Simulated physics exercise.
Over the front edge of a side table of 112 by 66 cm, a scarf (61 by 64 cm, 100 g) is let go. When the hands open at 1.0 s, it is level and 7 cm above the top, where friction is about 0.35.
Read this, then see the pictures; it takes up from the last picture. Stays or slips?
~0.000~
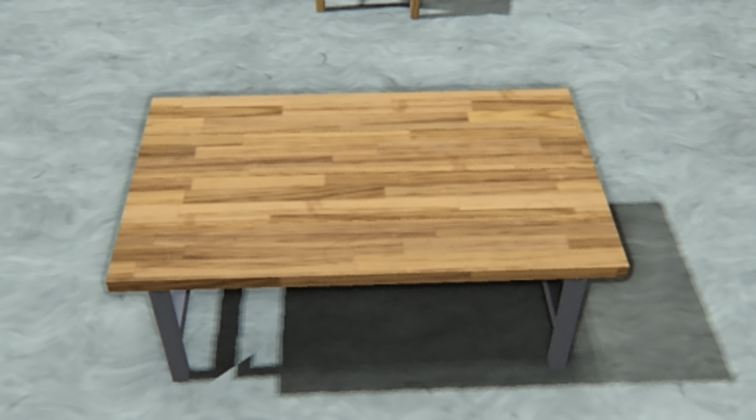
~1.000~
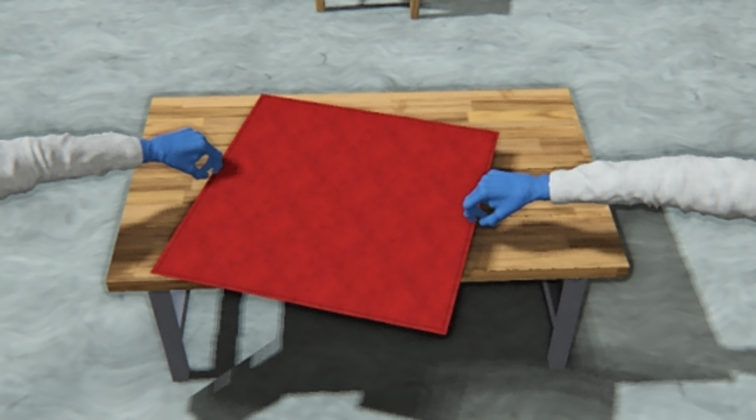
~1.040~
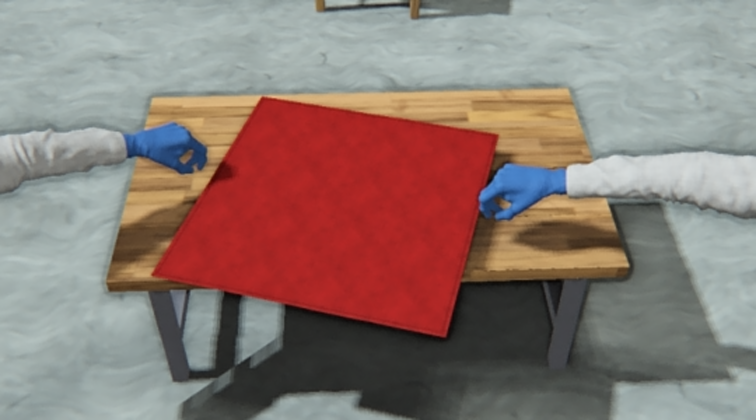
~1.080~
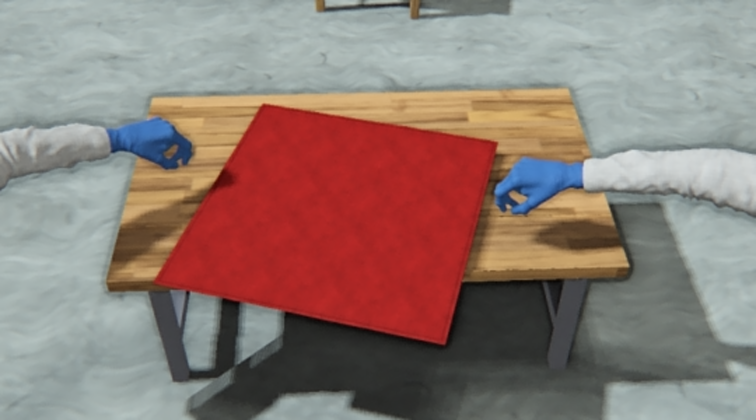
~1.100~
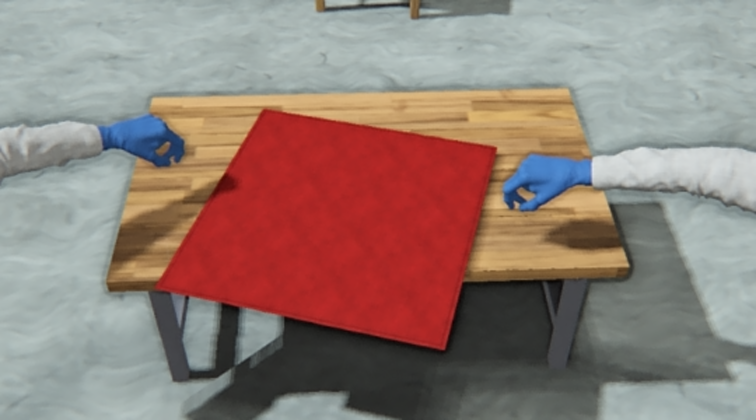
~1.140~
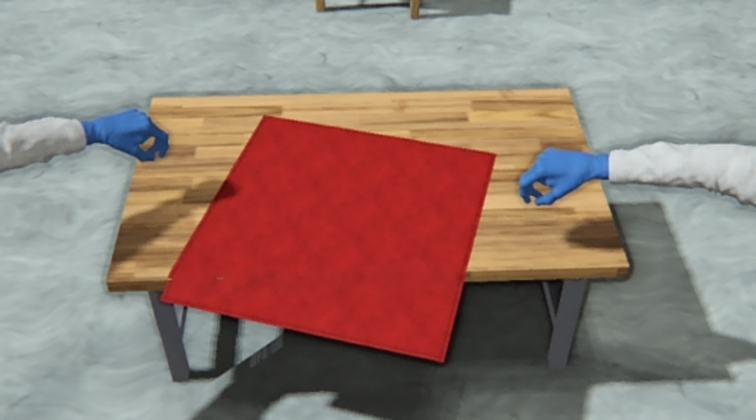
Holds on.
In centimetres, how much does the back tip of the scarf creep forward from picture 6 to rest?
The rear point moves forward by roughly 1 cm.
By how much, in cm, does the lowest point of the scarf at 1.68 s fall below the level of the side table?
Some 20 cm.
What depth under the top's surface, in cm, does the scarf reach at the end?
Around 22 centimetres.
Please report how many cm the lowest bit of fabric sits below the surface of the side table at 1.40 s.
Roughly 14 centimetres below the top.
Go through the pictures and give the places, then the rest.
The first frame shows the bare side table.
The second frame shows scarf corners (150, 273) (262, 94) (499, 132) (446, 335).
The third frame shows scarf corners (151, 276) (262, 96).
The fourth frame shows scarf corners (153, 284) (263, 104).
The fifth frame shows scarf corners (155, 289) (263, 109).
The sixth frame shows scarf corners (264, 115) (496, 154).
By 1.4 s, 75 % of the scarf is still over the top.
By 1.7 s, 75 % of the scarf is still over the top.
By 1.9 s, 75 % of the scarf is still over the top.
By 2.2 s, 75 % of the scarf is still over the top.
By 4.4 s, 75 % of the scarf is still over the top.
